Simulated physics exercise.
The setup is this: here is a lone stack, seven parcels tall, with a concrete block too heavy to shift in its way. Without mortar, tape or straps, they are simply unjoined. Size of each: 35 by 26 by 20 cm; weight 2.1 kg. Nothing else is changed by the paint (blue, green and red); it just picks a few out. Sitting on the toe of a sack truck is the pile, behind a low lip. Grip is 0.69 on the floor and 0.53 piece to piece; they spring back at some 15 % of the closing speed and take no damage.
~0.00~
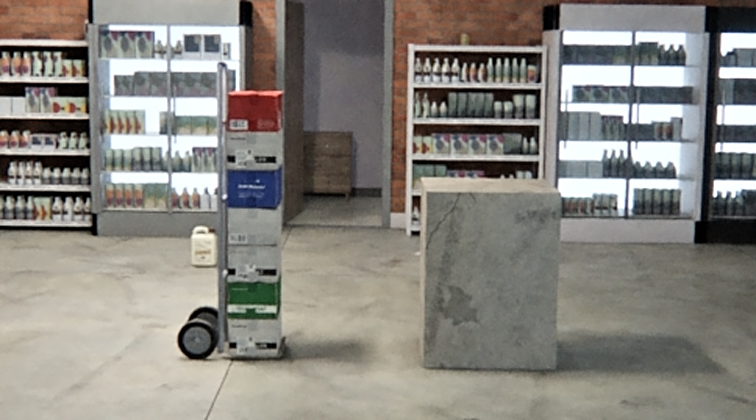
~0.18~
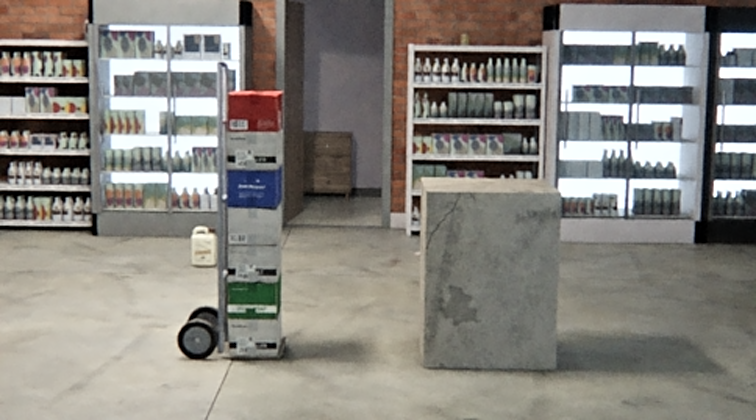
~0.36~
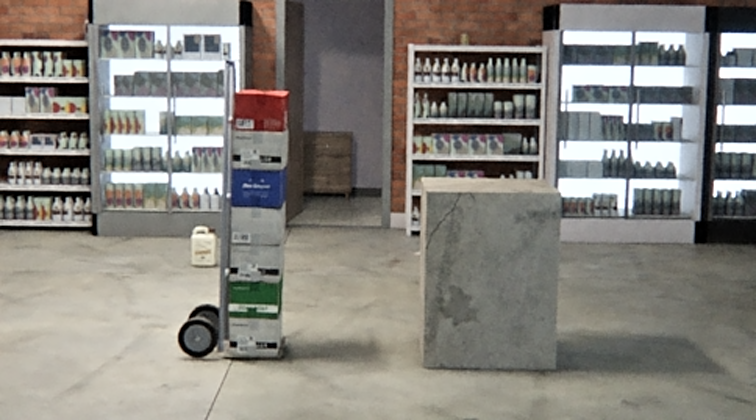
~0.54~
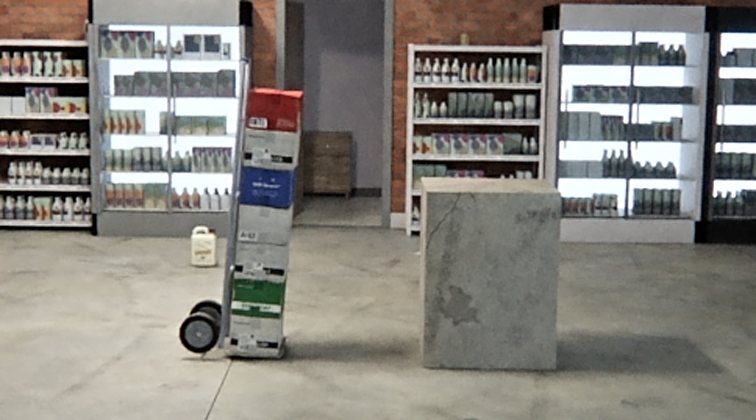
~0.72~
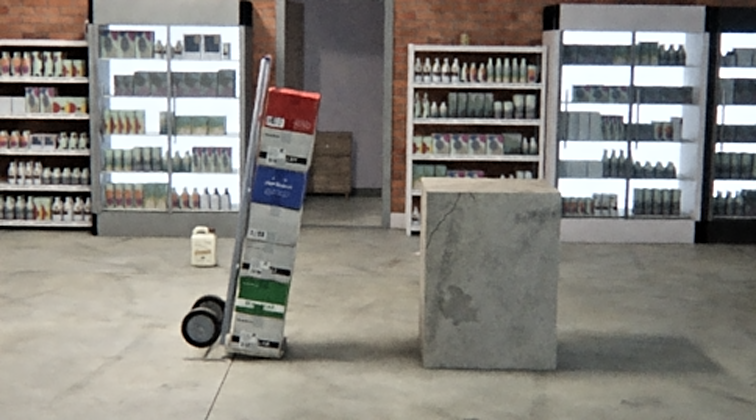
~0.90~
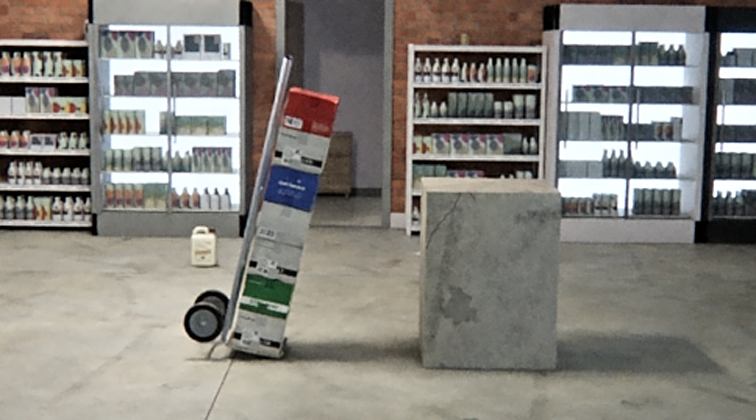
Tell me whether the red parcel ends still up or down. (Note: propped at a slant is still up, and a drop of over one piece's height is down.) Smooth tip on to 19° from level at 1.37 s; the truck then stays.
The red parcel ends down.
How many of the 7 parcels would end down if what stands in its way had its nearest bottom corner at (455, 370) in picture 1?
That would give 3.
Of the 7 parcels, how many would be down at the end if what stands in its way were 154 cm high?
0.
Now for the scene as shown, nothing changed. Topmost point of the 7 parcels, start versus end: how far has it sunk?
I'd say it's about 25 cm lower than before.
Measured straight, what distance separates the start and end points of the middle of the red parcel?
Roughly 130 cm.
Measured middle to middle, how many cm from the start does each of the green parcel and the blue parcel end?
Distance from start in cm - green 30, blue 80.
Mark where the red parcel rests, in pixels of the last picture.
(498, 166), more or less.
By 1.20 s, none of the 7 parcels down, 7 disturbed; red parcel tilted 22°; blue parcel tilted 22°.
By 1.48 s, 1 of the 7 parcels down; red parcel tilted 45°, 21 cm lower; green parcel tilted 41°.
When it is over (2.6 s), 2 of the 7 parcels down; red parcel upside down; blue parcel tilted 51°, 22 cm lower; green parcel tilted 51°. In pixels of the last frame, middles, red parcel near (498, 166), blue parcel near (393, 228).
